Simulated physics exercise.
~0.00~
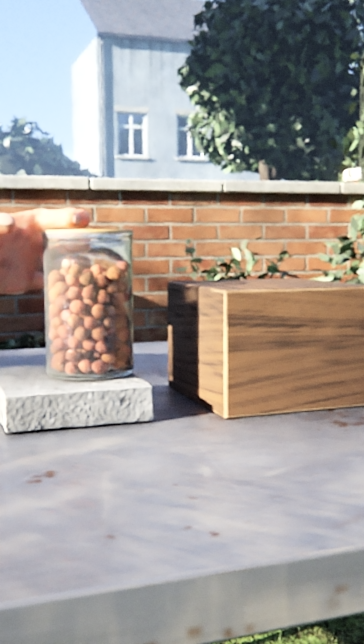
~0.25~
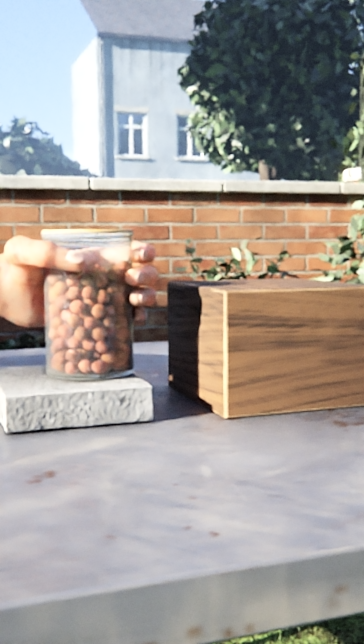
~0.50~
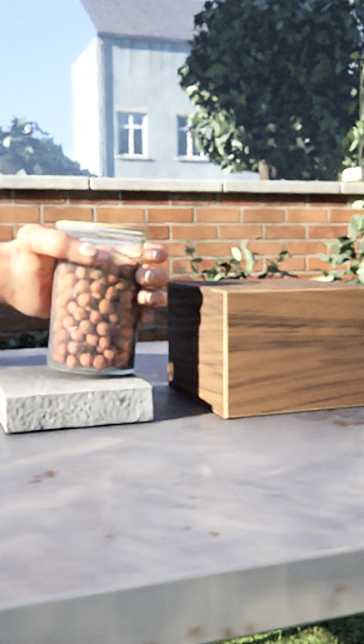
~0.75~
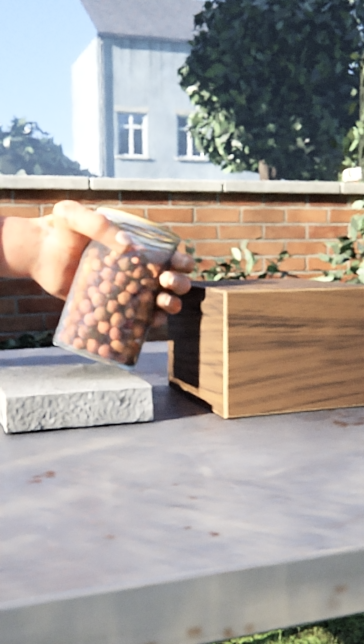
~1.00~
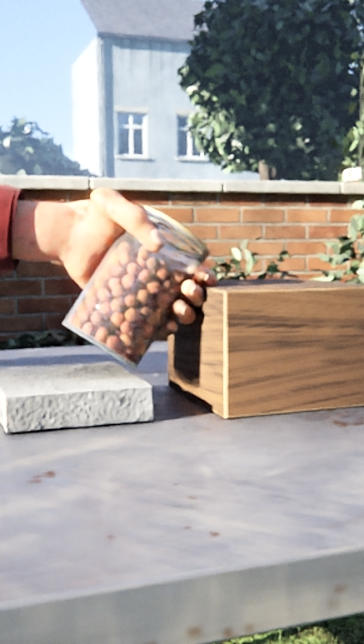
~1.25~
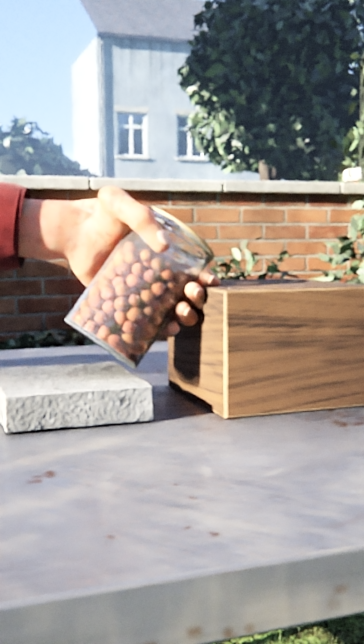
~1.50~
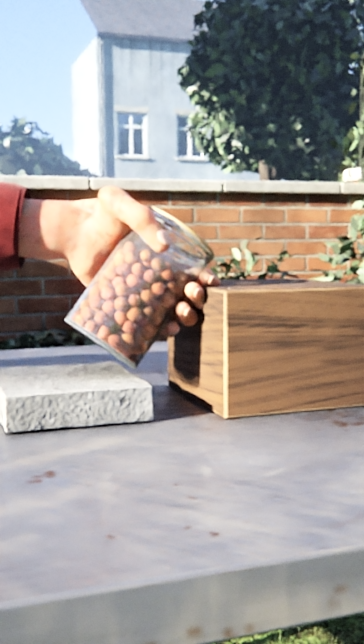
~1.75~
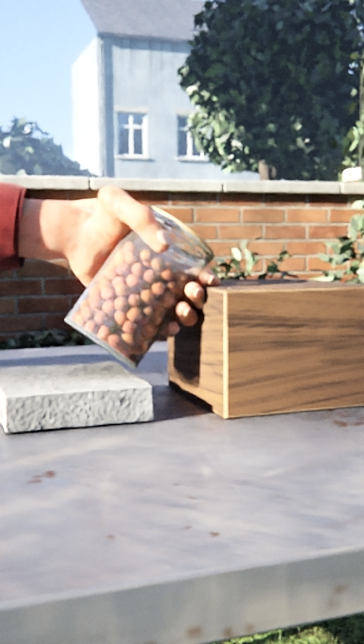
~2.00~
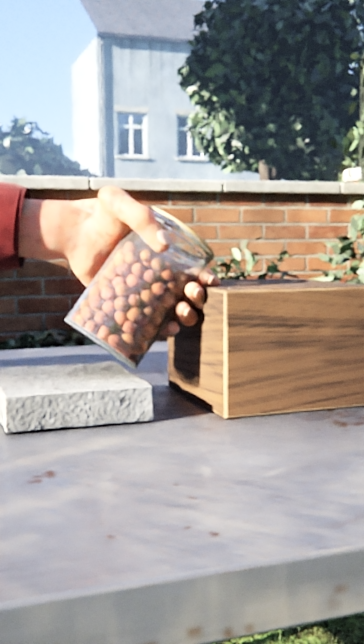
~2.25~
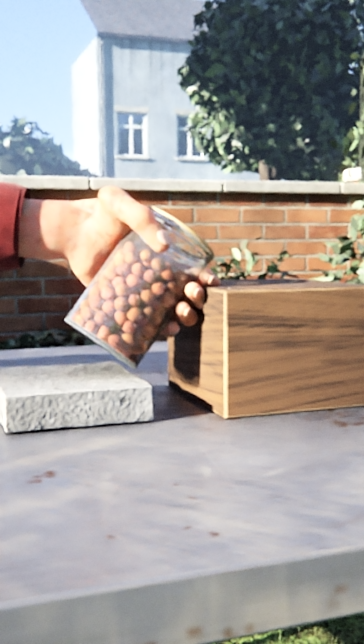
The clip opens on a clear jar partly filled with small round reddish-brown pieces, standing upright on a rough pale stone slab beside a wooden box, with a brick wall behind. A hand reaches in from the left and wraps around the jar. It lifts the jar slightly, then carries it up and to the right while tipping its top toward the box. The tilt deepens, and a red sleeve comes into view as the jar meets the box's upper left edge. There it stays, leaning and still held by the hand, with all the pieces inside.
